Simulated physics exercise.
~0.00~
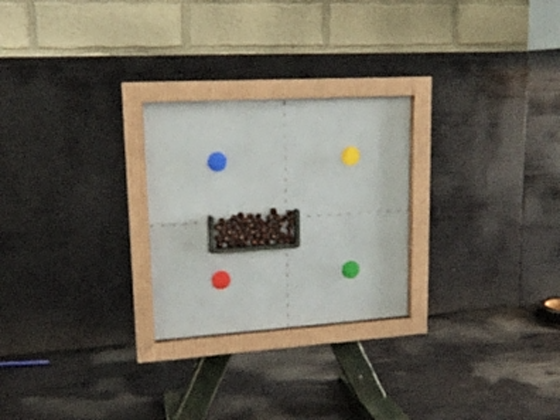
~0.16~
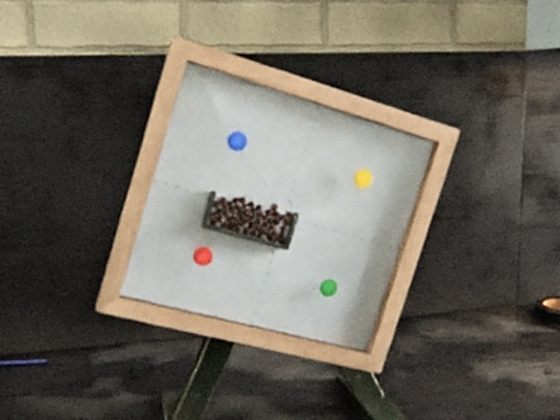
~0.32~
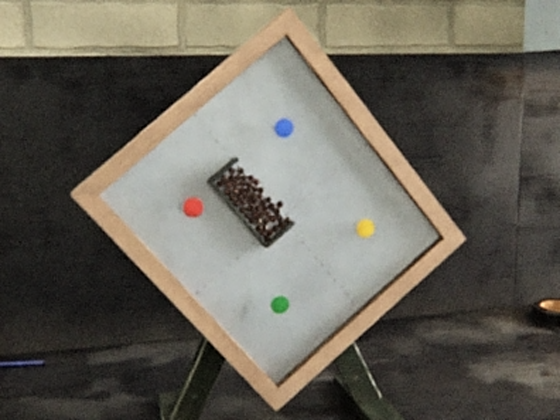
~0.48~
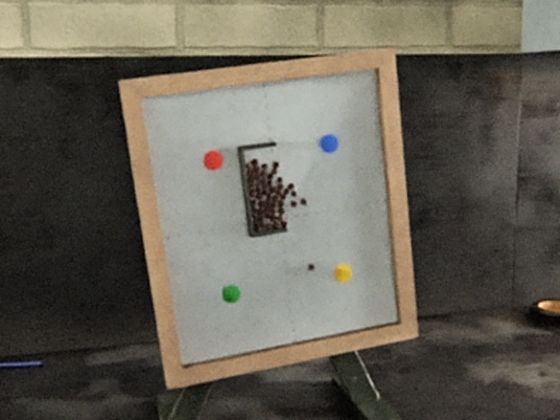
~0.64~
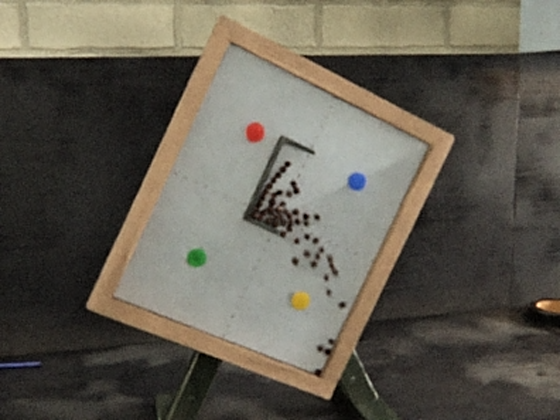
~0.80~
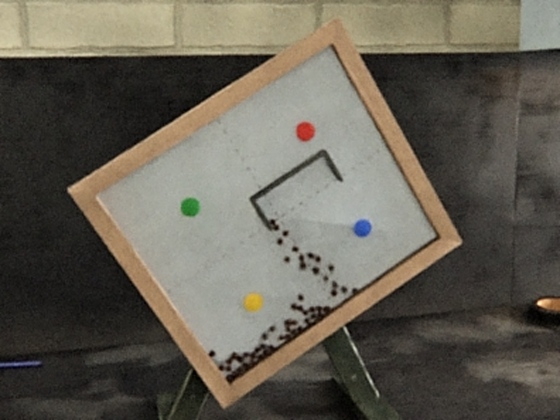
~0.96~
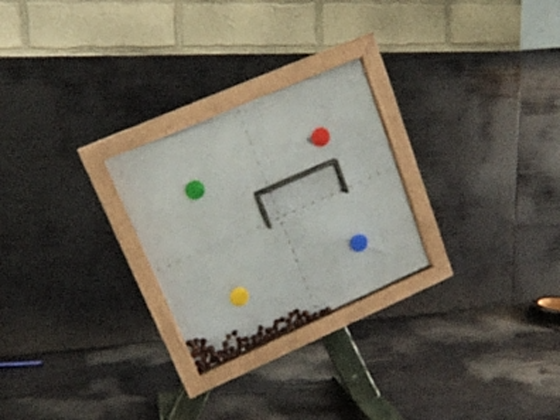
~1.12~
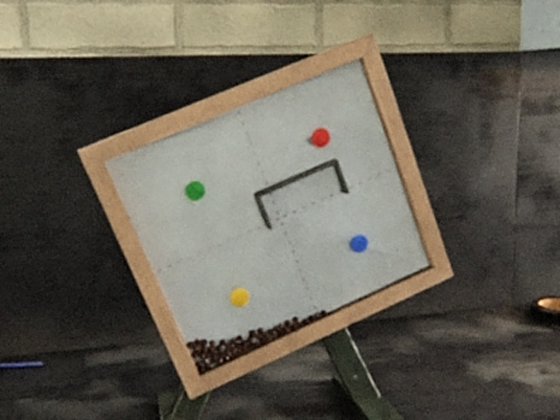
A wood-framed square box with a pale face stands on dark green legs before a dark wall topped by pale bricks, seen from the front by a slightly swaying camera. Blue, yellow, green and red dots mark its quarters, and a small dark tray near the middle holds many dark brown beads. The box turns clockwise, tipping the tray onto its side, and beads begin spilling out to the right. As it turns further, they stream down to the lower edge, emptying the tray. The box stops tilted, with the beads heaped along the bottom left, mostly below the yellow dot.
